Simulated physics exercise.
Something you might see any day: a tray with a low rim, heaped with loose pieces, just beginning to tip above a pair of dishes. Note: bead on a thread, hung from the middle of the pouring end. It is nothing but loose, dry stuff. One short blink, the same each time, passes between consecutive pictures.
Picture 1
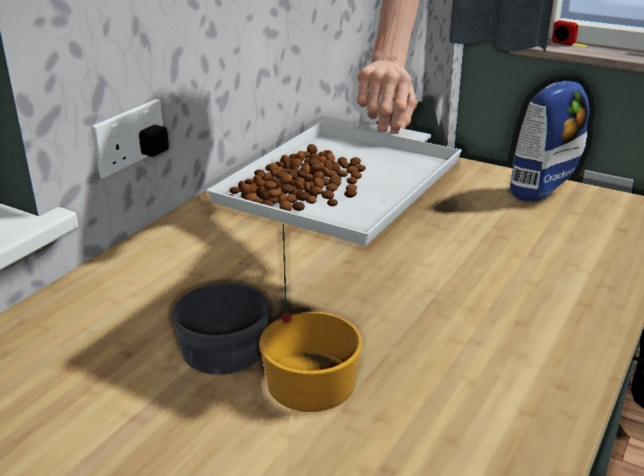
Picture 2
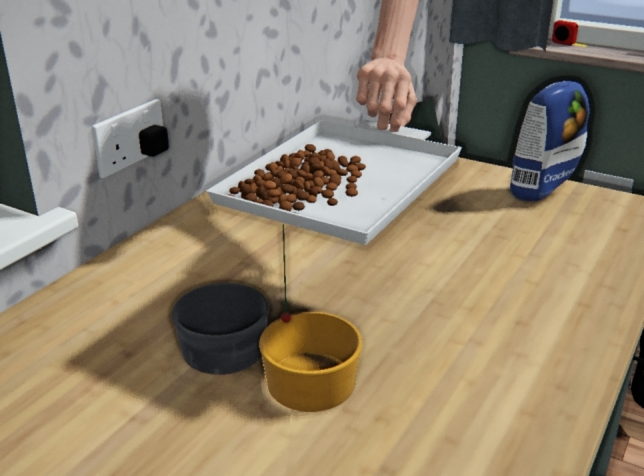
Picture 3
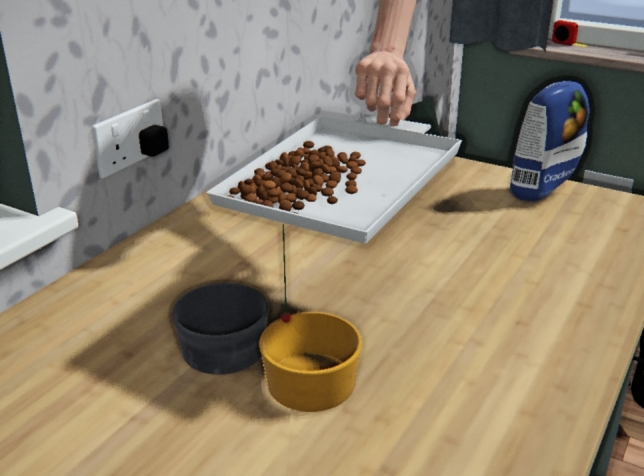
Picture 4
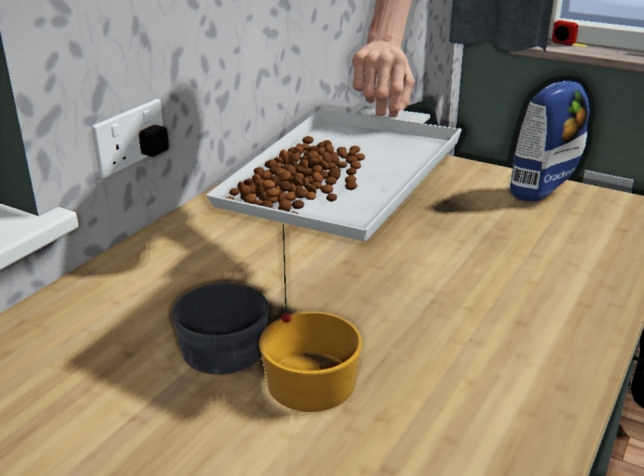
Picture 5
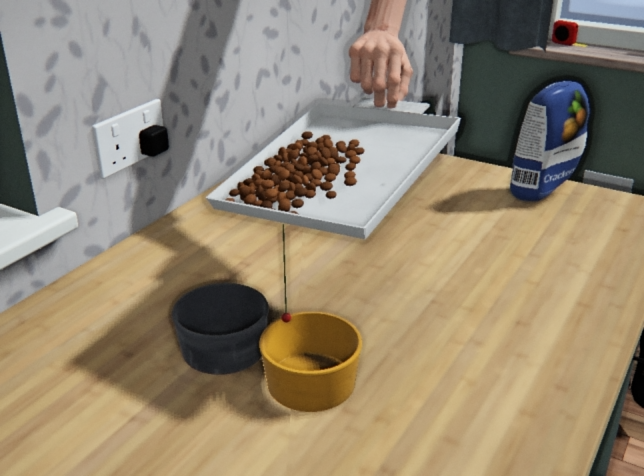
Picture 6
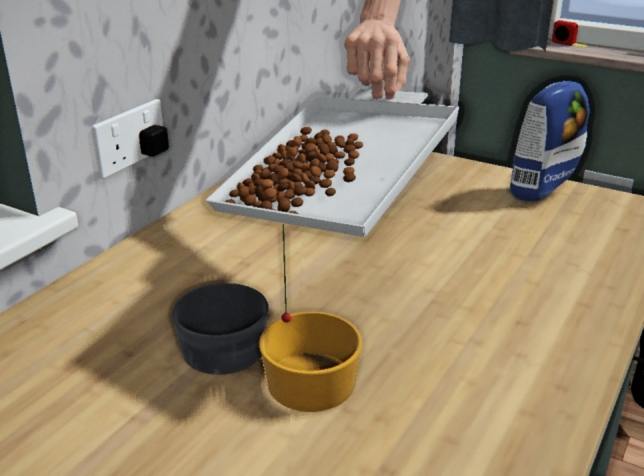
A pale, low-rimmed tray heaped with brown kibble is held nearly still by a hand at its far side, above a dark dish and a yellow one on a wooden table. The hand then shifts slightly left and the tray tilts a little, its left front corner lowest, while the kibble barely moves.
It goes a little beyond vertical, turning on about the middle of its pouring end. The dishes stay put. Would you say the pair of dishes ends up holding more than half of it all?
I would say yes, more than half.
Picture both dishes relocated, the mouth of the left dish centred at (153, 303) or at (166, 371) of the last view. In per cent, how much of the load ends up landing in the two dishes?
70, then 0 %.
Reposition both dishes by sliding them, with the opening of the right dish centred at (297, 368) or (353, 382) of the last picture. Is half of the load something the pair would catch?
At the first place most of it, at the second the smaller part.
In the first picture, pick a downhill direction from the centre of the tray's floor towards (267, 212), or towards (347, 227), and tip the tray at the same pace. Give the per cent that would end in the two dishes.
First case around 50 per cent, second case 60 per cent.
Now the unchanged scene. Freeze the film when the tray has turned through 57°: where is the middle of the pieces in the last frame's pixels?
Check around (257, 172) in the last picture.
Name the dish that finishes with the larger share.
The left-positioned one, it's fuller.
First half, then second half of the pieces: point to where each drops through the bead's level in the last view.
At (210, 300) for the first part, then at (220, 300) for the others.
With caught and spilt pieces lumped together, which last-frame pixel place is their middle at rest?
Around (219, 341).
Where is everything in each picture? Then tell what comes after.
In the first picture, corners of the pouring end at (212, 189) and (366, 231), level; middle of the load at (299, 183), bits of dog kibble; left dish at (193, 349); right dish at (284, 385); bead on its thread at (286, 318).
In the second picture, corners of the pouring end at (212, 190) and (365, 230), level; middle of the load at (299, 182).
In the third picture, corners of the pouring end at (212, 191) and (365, 229), tipped barely, lowest at the left corner; middle of the load at (299, 181).
In the fourth picture, corners of the pouring end at (211, 194) and (364, 227), tipped a little, lowest at the left corner; middle of the load at (298, 179).
In the fifth picture, corners of the pouring end at (211, 196) and (363, 225), tipped a little, lowest at the left corner; middle of the load at (298, 176).
In the sixth picture, corners of the pouring end at (211, 198) and (362, 223), tipped a little, lowest at the left corner; middle of the load at (297, 174); left dish at (193, 349); right dish at (284, 385).
Soon after the last picture, tray tipped steeply; all on the tray.
A little later, tray tipped right over; a small part on the tray; about two thirds in the left dish; a small part outside both; a small part in the air.
Later still, tray tipped past a quarter turn; nearly all in the left dish; a small part outside both.
At rest, tray tipped past a quarter turn; none in the right dish; nearly all in the left dish; a small part outside both.
